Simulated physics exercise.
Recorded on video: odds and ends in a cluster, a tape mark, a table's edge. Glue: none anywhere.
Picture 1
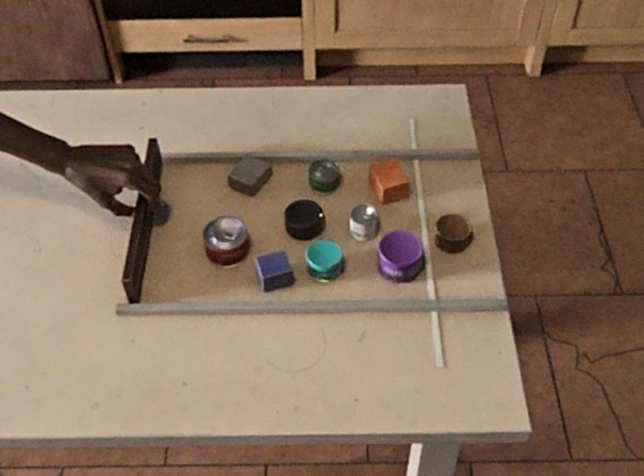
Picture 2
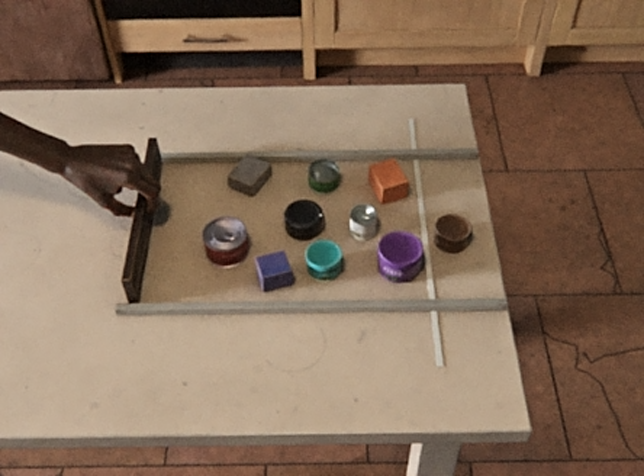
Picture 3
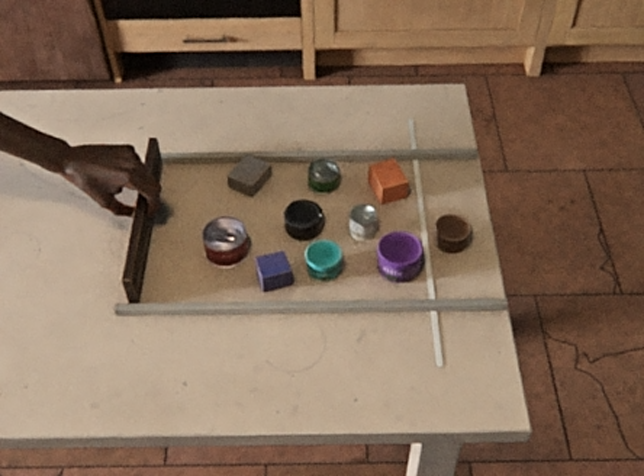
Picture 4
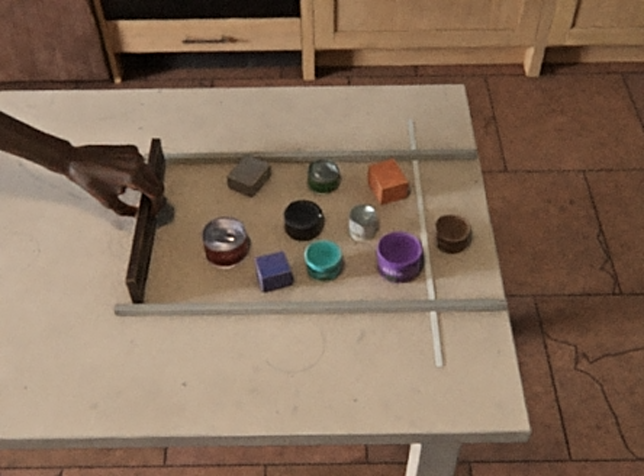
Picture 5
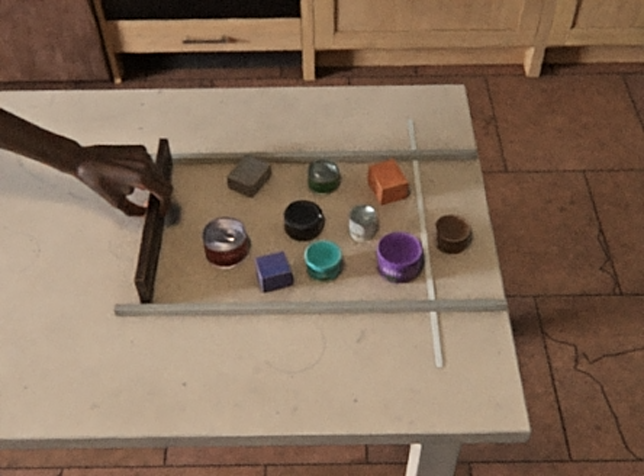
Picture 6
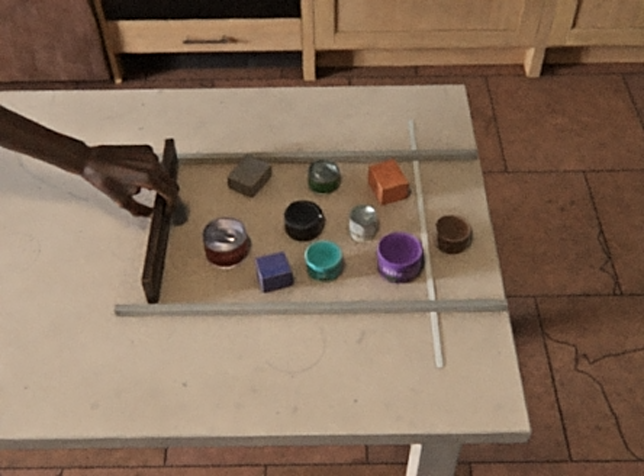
Hand holding a dark board still, then sliding it slightly right toward motionless tubs, lids and blocks on a pale table.
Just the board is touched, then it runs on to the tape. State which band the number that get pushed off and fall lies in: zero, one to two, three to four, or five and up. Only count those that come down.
The band is one to two.
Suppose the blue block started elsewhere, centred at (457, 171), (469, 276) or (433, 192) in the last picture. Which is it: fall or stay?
Taking the three spots in turn, the blue block comes off, then comes off, then holds its place.
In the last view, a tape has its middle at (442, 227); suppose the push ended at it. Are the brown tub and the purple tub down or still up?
The brown tub goes off the edge; the purple tub goes off the edge.
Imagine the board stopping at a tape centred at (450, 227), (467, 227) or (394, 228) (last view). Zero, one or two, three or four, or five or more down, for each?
Taking the three places in turn, it would be 5 or more; at least five; not one.
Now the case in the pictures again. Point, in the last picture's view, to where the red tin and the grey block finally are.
For the red tin it's (449, 243), and for the grey block it's (432, 169).
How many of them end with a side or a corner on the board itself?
The figure is 4.
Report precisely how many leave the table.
All told, 2.
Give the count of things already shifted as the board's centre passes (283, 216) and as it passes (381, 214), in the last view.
At that stage 6; at the next, 10.
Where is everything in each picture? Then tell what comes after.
The first frame shows brown tub (453, 234); purple tub (400, 257); orange block (388, 181); board (144, 217); tape (424, 227).
The second frame shows purple tub (400, 257); board (144, 217).
The third frame shows orange block (388, 181); black lid (304, 220).
The fourth frame shows brown tub (452, 234); grey block (249, 176).
The fifth frame shows purple tub (399, 258); white pot (363, 223).
The sixth frame shows brown tub (452, 234); purple tub (399, 258); orange block (388, 182); board (161, 217); tape (423, 227).
Soon after, none off yet; brown tub at rest near (452, 234); purple tub at rest near (399, 258); orange block at rest near (388, 182).
Then, none off yet; brown tub at rest near (454, 233); purple tub moved about its own width near (432, 254); orange block moved about its own width near (416, 185).
At rest, the number that fall off is one or two; fallen, purple tub and brown tub.
